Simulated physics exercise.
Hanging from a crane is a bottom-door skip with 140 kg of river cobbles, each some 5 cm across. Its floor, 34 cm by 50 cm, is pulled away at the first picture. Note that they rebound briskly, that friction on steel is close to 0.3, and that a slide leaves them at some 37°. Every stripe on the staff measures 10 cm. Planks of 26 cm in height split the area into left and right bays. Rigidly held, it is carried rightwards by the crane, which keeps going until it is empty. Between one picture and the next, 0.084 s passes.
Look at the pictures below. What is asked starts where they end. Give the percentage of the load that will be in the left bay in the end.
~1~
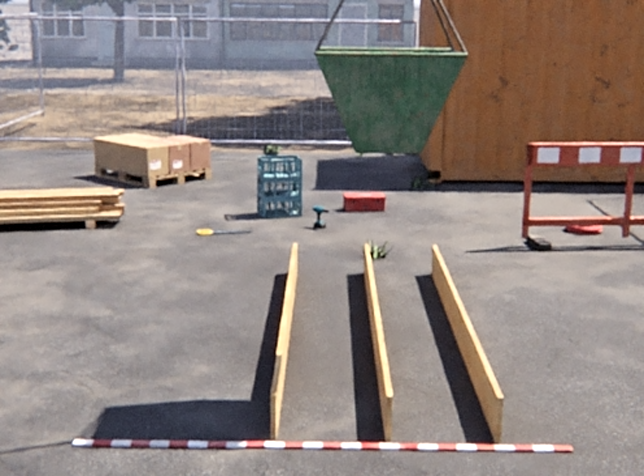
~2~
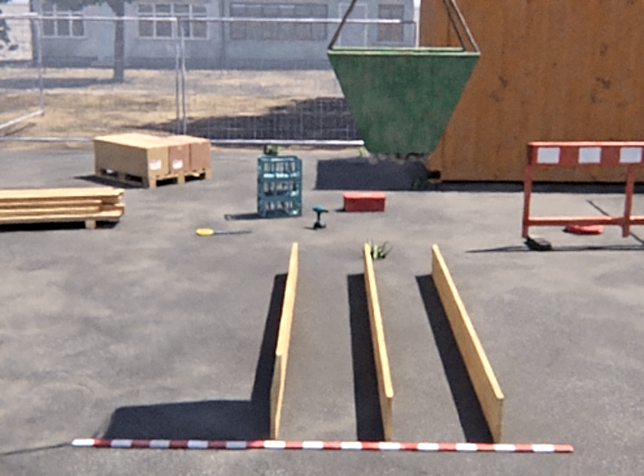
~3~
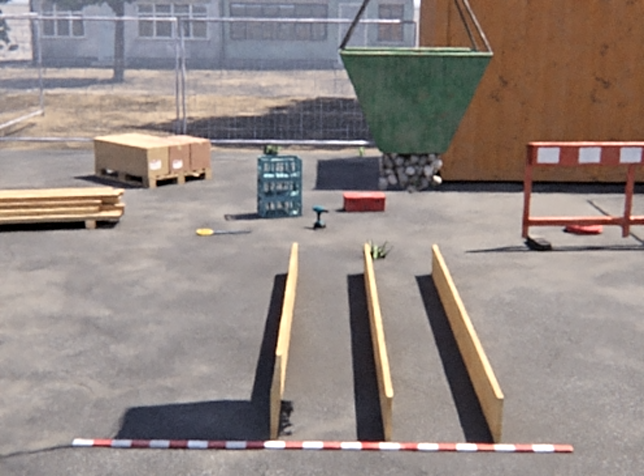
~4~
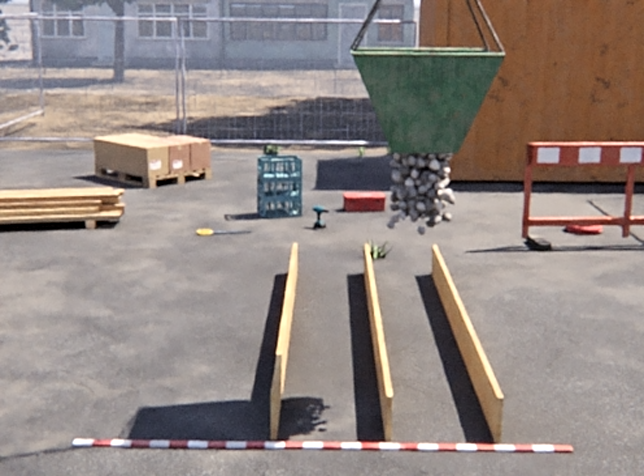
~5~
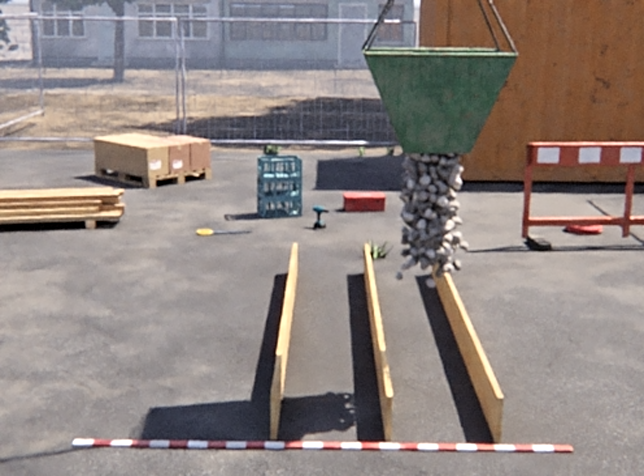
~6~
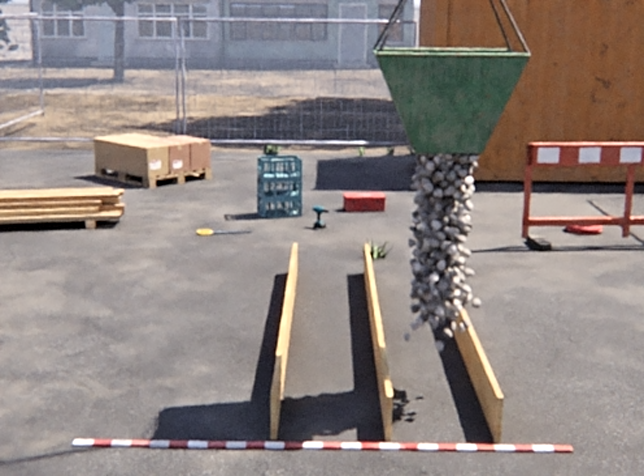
Some 0 per cent of the load ends in the left bay.
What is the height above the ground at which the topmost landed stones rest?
Some 16 cm high.
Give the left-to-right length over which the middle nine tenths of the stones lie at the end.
About 150 cm.
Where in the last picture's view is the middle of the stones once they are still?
They settle centred roughly at (457, 393).
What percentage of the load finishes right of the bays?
That comes to some 35 percent.
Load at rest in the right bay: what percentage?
Near 65 in a hundred.
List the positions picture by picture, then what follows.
The outlet is at (389, 143); nothing has dropped yet, in the first frame.
The outlet is at (401, 143); 6 % is out, in the second frame.
Outlet at (413, 143), the stream shows down to (406, 183); 80 % still inside, in the third frame.
Outlet at (425, 144), the stream shows down to (417, 222); 63 % still inside, in the fourth frame.
Outlet at (438, 144), the stream shows down to (432, 269); 44 % still inside, in the fifth frame.
Outlet at (450, 144), the stream shows down to (442, 329); 24 % still inside, in the sixth frame.
Then, 0.3 s after the last picture, 0 % in the bottom-door skip, 84 % falling or lying in the right bay, 16 % falling or lying right of the bays; the stones farthest right are at (520, 368).
Then, 0.7 s after the last picture, 0 % in the bottom-door skip, 67 % falling or lying in the right bay, 33 % falling or lying right of the bays.
Then, 1.3 s after the last picture, 0 % in the bottom-door skip, 67 % falling or lying in the right bay, 33 % falling or lying right of the bays.
Then, 2.2 s after the last picture, 0 % in the bottom-door skip, 67 % falling or lying in the right bay, 33 % falling or lying right of the bays.
Then, 4.1 s after the last picture, 0 % in the bottom-door skip, 67 % in the right bay, 33 % right of the bays.
